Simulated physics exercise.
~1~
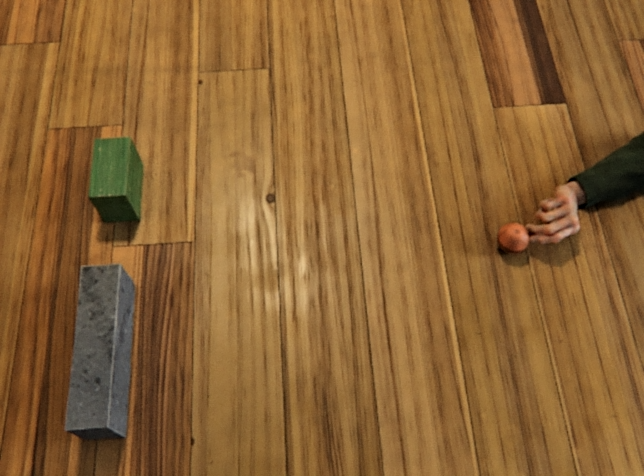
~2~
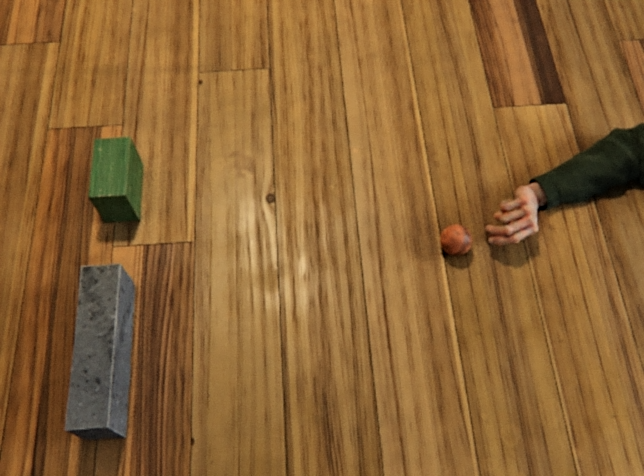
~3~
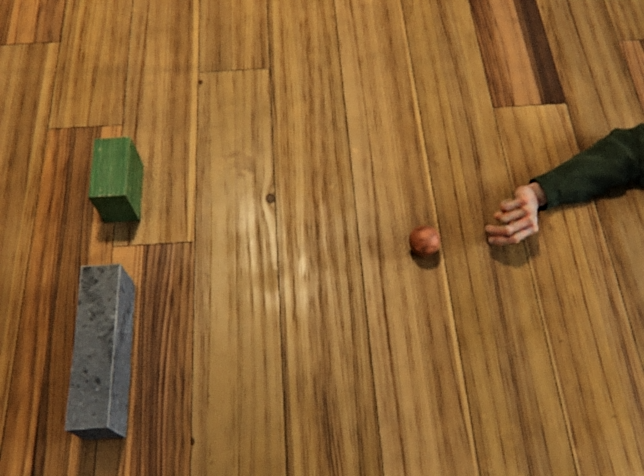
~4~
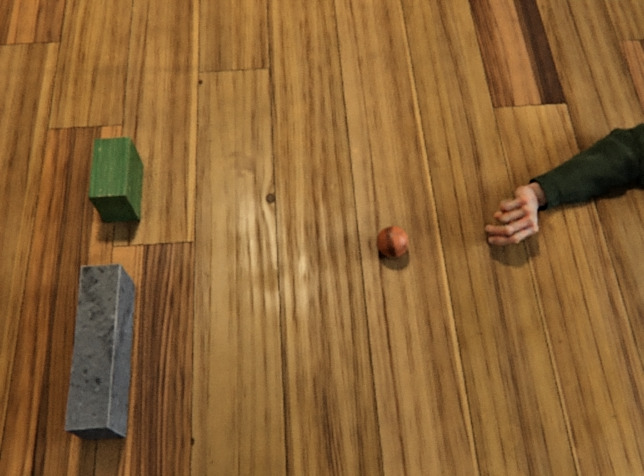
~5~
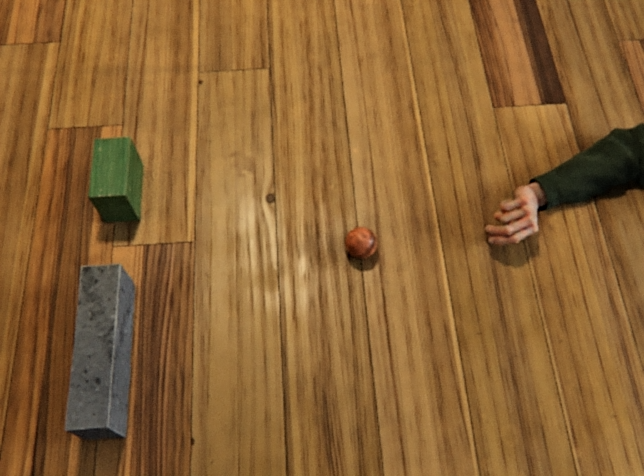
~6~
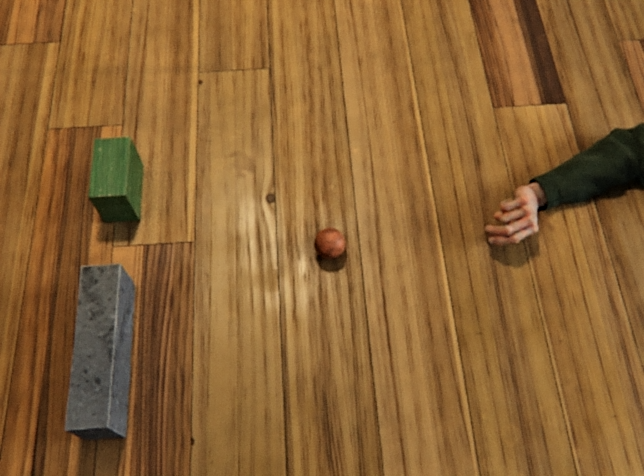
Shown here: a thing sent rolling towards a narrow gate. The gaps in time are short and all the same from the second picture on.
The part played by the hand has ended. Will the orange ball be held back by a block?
No - it makes the crossing.
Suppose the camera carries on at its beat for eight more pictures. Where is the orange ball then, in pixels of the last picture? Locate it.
Roughly at pixel (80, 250).
Then, 0.64 s past the last view, orange ball heading on.
Finally, the orange ball gets between the blocks.
